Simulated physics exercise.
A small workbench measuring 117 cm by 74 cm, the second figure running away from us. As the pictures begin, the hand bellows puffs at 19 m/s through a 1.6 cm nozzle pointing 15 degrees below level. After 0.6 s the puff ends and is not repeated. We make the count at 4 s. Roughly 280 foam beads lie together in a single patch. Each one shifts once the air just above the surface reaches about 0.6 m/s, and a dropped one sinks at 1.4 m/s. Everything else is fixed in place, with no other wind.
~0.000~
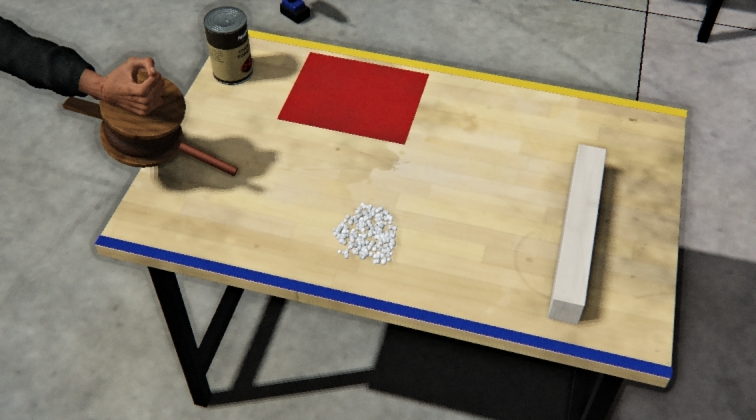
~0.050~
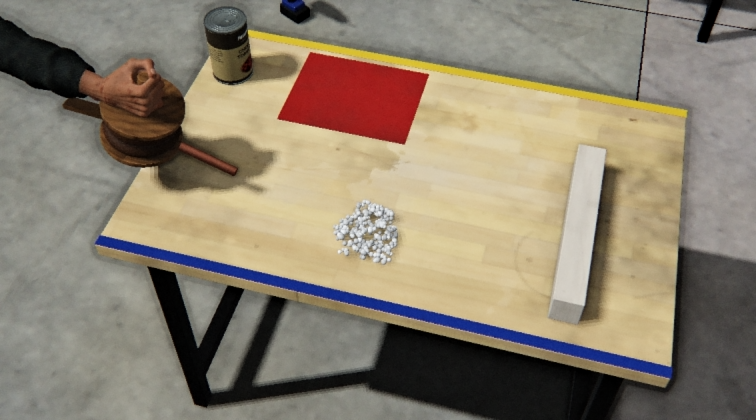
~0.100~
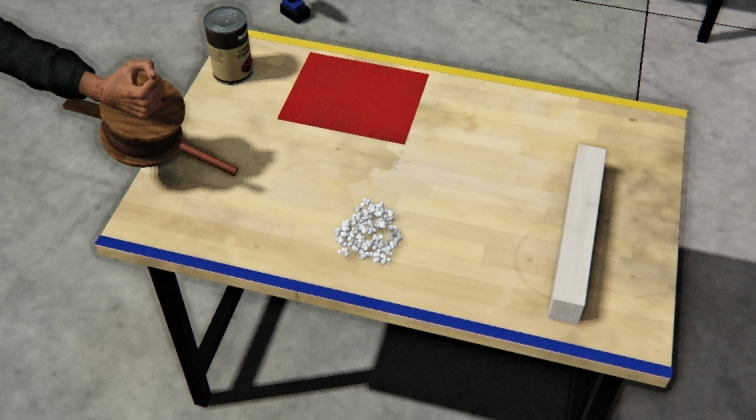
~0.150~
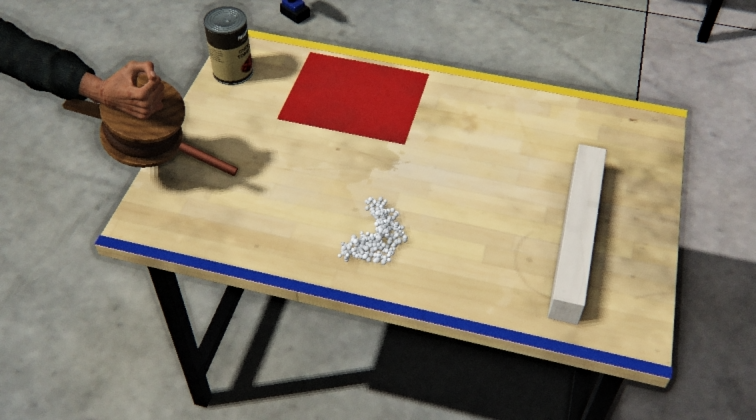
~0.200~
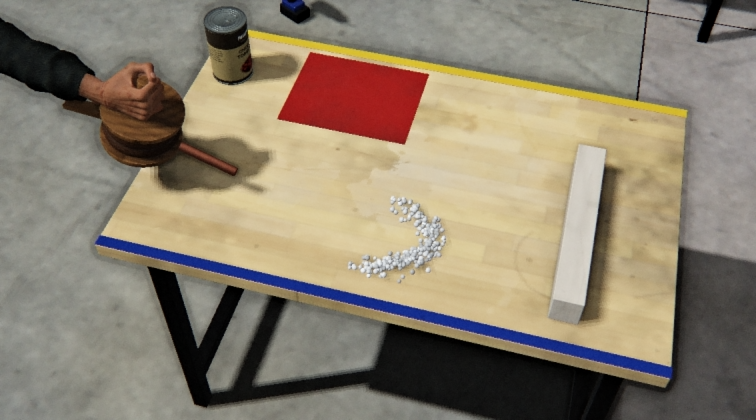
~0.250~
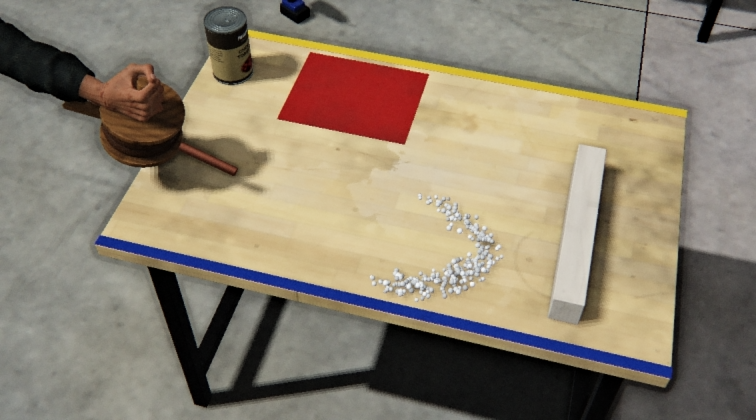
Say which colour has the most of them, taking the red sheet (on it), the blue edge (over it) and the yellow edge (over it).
Blue.
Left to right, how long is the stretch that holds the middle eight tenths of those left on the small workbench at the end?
10 centimetres or so.
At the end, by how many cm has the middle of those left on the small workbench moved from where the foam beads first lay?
Distance: Approx. 60 cm.
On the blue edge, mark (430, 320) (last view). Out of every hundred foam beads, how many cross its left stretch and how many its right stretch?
I'd guess near 1 percent left and close to 60 percent right.
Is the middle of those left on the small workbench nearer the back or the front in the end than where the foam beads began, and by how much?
Direction to the rear, distance about 45 cm.
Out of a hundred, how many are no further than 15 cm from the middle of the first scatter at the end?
Roughly 0 in a hundred.
After 0.8 s, 62 % are over the blue edge, 0 % on the red sheet and 0 % over the yellow edge; the middle of those left on the top is near (575, 137); 58 % are gone or lie where they will stay.
After 1.3 s, 63 % are over the blue edge, 0 % on the red sheet and 2 % over the yellow edge; the middle of those left on the top is near (574, 124); 87 % are gone or lie where they will stay.
After 2.2 s, 63 % are over the blue edge, 0 % on the red sheet and 2 % over the yellow edge; the middle of those left on the top is near (576, 129); 100 % are gone or lie where they will stay.
After 4.0 s, at the end, 63 % are over the blue edge, 0 % on the red sheet and 2 % over the yellow edge; the middle of those left on the top is near (576, 129).
